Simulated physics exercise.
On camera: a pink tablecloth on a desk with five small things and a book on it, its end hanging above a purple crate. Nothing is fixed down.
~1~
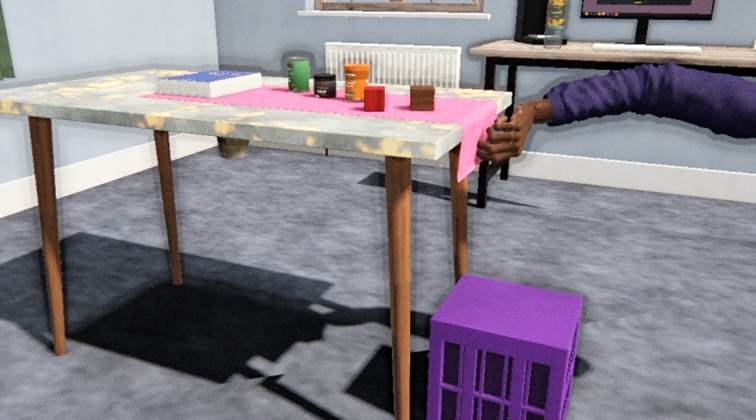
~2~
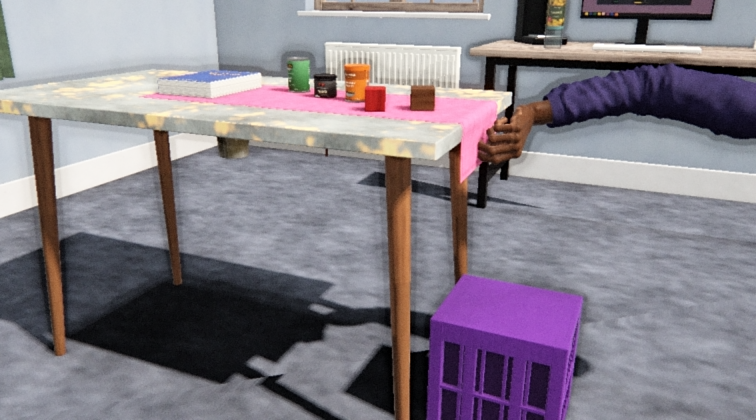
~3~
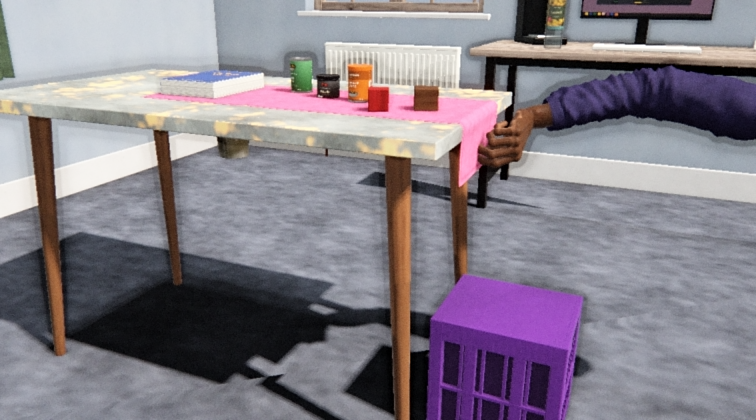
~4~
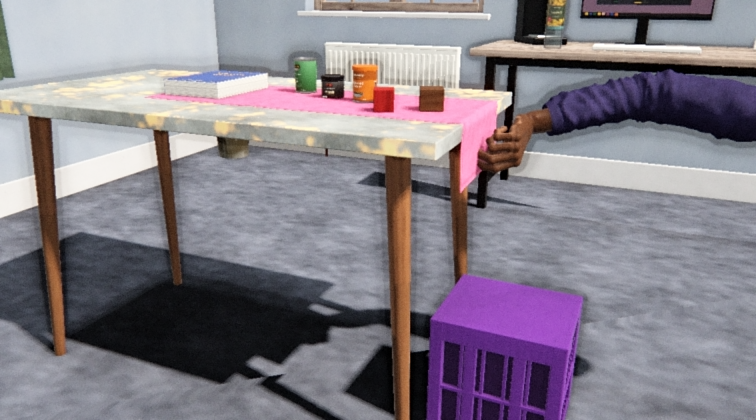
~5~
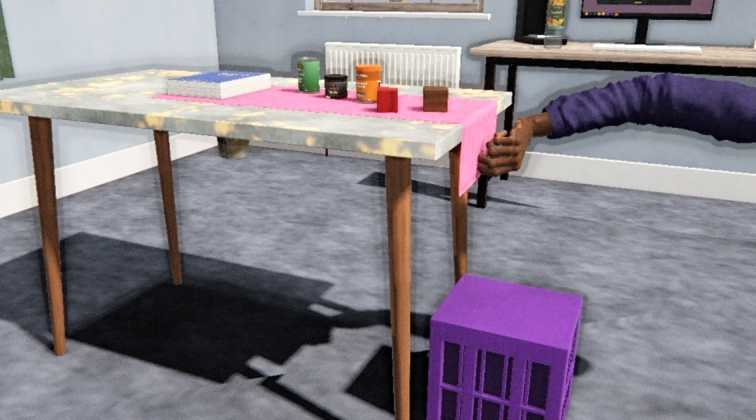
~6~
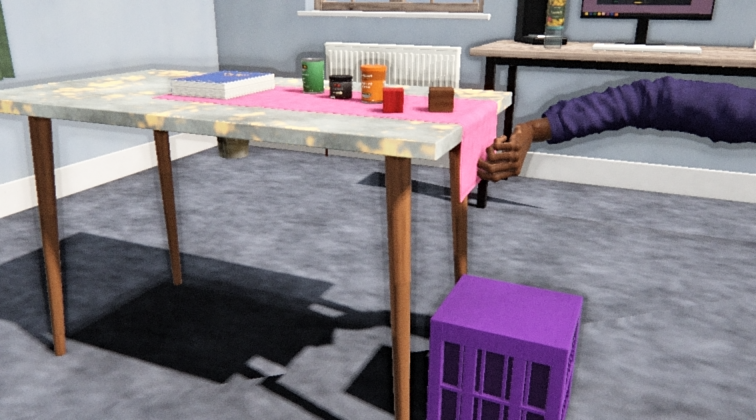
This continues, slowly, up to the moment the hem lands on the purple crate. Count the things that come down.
Over the edge go three.
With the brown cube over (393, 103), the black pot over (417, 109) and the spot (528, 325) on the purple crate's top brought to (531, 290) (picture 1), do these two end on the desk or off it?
The brown cube is carried off, the black pot goes over.
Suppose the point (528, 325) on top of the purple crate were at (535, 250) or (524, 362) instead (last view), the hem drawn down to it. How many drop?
Over the edge go 1 and 4.
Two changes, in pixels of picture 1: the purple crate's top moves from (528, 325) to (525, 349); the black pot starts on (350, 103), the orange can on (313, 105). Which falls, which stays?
The black pot comes down; the orange can drops off.
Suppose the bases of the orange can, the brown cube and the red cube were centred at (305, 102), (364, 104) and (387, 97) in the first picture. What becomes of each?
The orange can keeps its place on top, the brown cube comes down, the red cube tumbles off.
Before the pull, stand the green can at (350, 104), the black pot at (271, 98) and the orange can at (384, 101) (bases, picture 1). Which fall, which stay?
The green can is carried off; the black pot stays on; the orange can comes down.
A little later, hem near (477, 237); brown cube gone.
Next, hem near (476, 288); brown cube and red cube gone.
When it is over, hem on the crate; brown cube, red cube and orange can gone. The desk loses three.
